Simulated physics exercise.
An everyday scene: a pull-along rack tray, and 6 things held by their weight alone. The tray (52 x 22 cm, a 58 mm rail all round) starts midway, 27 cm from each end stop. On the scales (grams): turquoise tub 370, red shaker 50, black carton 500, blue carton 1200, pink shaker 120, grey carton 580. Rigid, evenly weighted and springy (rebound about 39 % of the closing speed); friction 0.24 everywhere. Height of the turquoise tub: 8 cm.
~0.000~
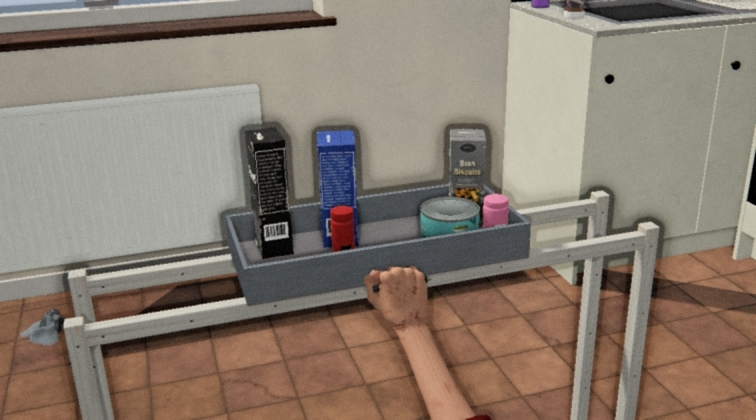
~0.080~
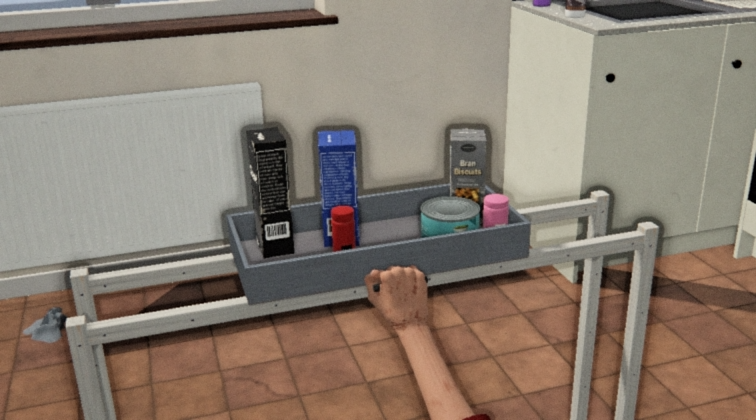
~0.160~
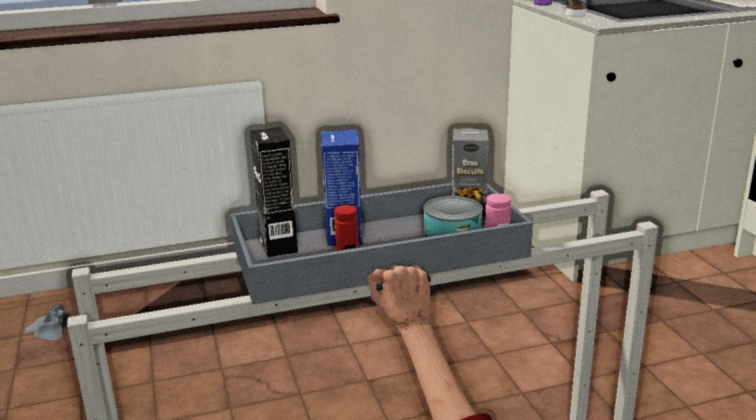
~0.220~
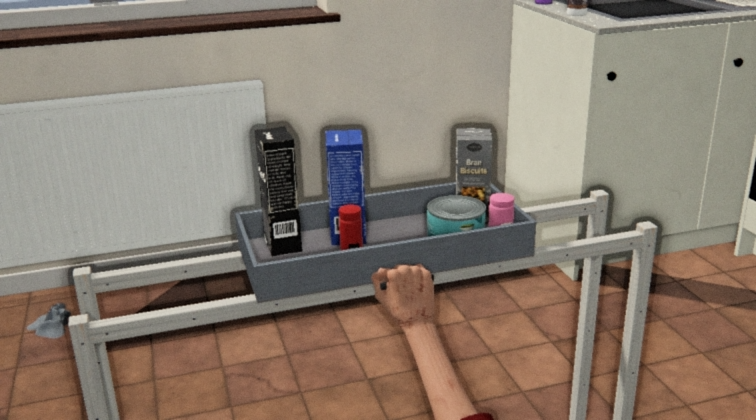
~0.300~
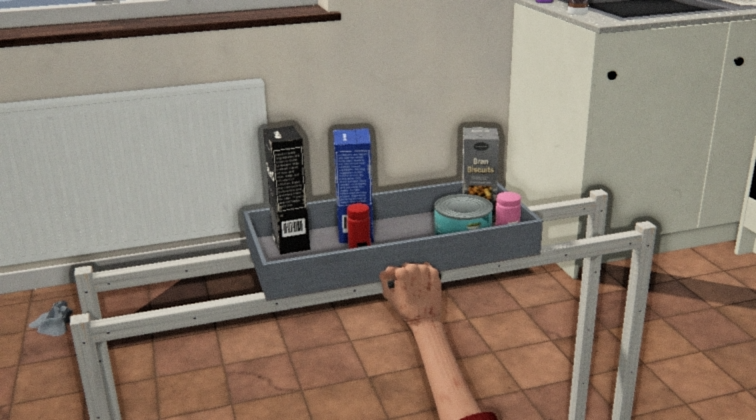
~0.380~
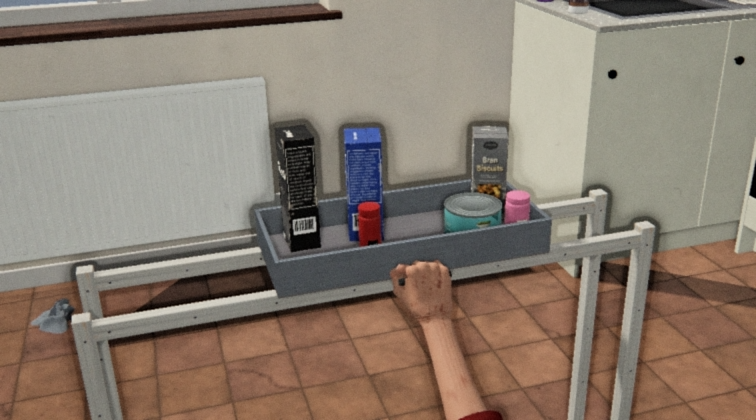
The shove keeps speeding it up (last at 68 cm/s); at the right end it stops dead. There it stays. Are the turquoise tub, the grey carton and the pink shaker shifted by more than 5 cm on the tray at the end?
The turquoise tub holds its spot; the grey carton holds its spot; the pink shaker holds its spot.
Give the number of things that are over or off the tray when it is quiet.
0 of them.
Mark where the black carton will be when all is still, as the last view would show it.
Around (446, 168).
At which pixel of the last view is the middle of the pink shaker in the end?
Around (621, 201).
Around 0.88 s, tray moved 27 cm right; turquoise tub shifted 2 cm near (582, 204); red shaker shifted 3 cm; black carton shifted 3 cm.
Around 0.98 s, tray moved 27 cm right; grey carton shifted 2 cm near (592, 162); red shaker shifted 7 cm; blue carton shifted 7 cm.
Finally (1.7 s), not toppled but over 5 cm from the start, red shaker, black carton and blue carton; the other 3 still in place (within 5 cm). Final places as that camera would see them, turquoise tub near (573, 206), grey carton near (592, 162).
